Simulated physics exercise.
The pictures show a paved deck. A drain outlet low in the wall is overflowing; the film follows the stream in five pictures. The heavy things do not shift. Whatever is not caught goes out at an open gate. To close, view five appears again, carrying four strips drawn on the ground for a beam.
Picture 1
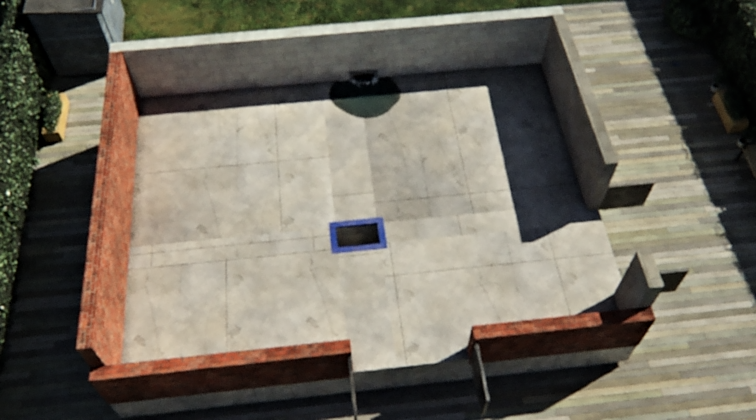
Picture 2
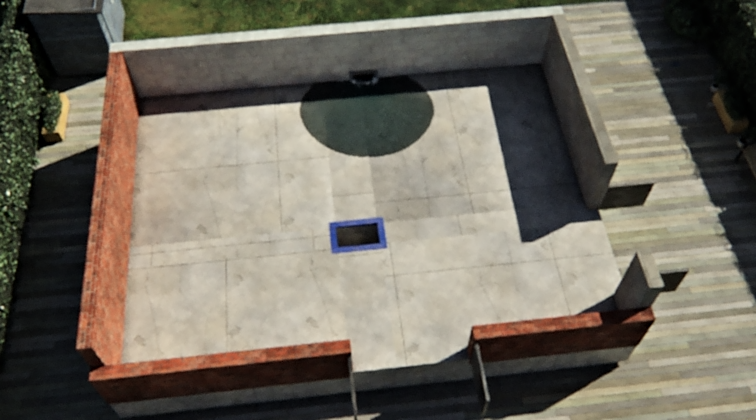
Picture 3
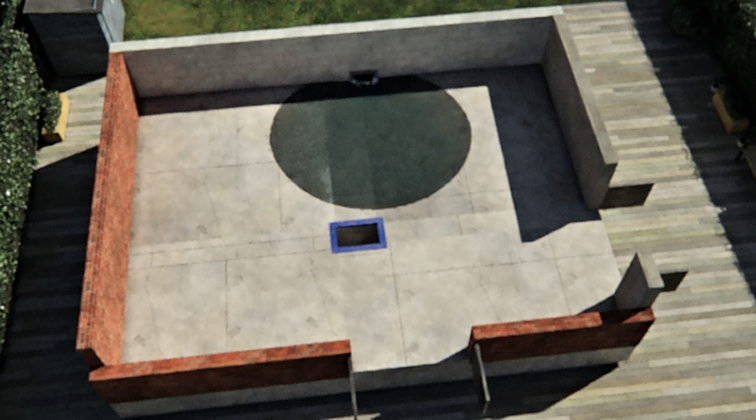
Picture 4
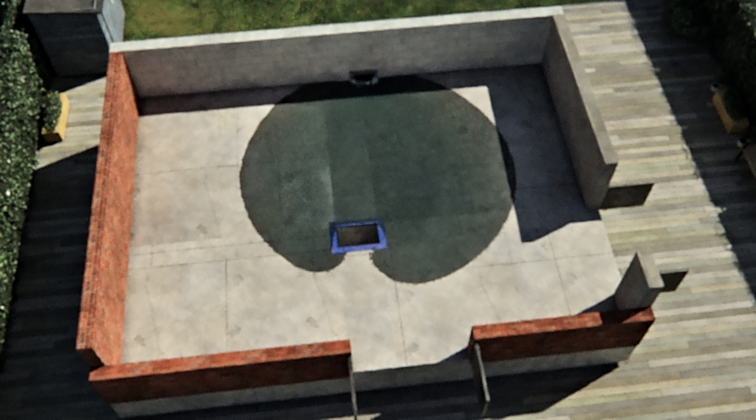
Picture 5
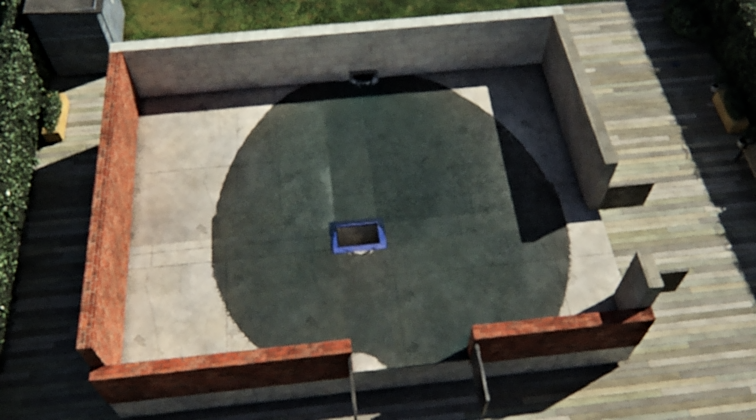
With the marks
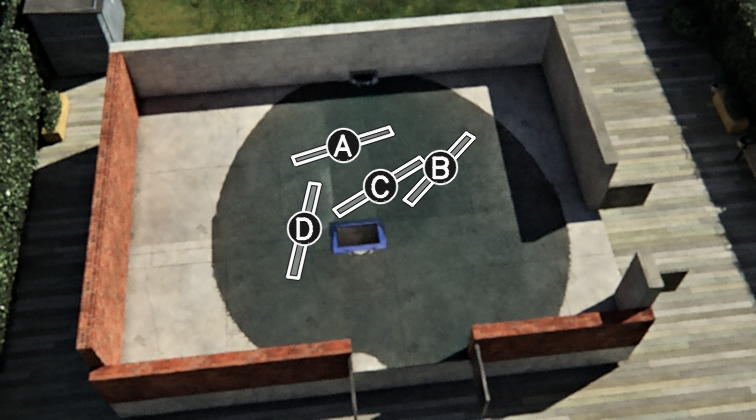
A walled paved deck darkens as water spreads from the back wall and surrounds a blue drain.
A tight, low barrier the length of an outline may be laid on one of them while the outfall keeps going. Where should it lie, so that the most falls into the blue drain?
Go for B.
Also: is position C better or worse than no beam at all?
Worse.
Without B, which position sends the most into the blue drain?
That is position D.
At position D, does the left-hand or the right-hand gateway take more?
More leaves on the left.
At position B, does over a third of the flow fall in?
Yes.
In white, A from (294, 160) to (391, 130); B from (408, 202) to (470, 135); C from (336, 212) to (422, 160); D from (292, 277) to (314, 183).
Choosing A, about 2 % of the stream goes into the blue drain, about 96 % out by the gates.
Choosing B, about 46 % of the stream goes into the blue drain, about 49 % out by the gates.
Choosing C, about 2 % of the stream goes into the blue drain, about 94 % out by the gates.
Choosing D, about 23 % of the stream goes into the blue drain, about 74 % out by the gates.
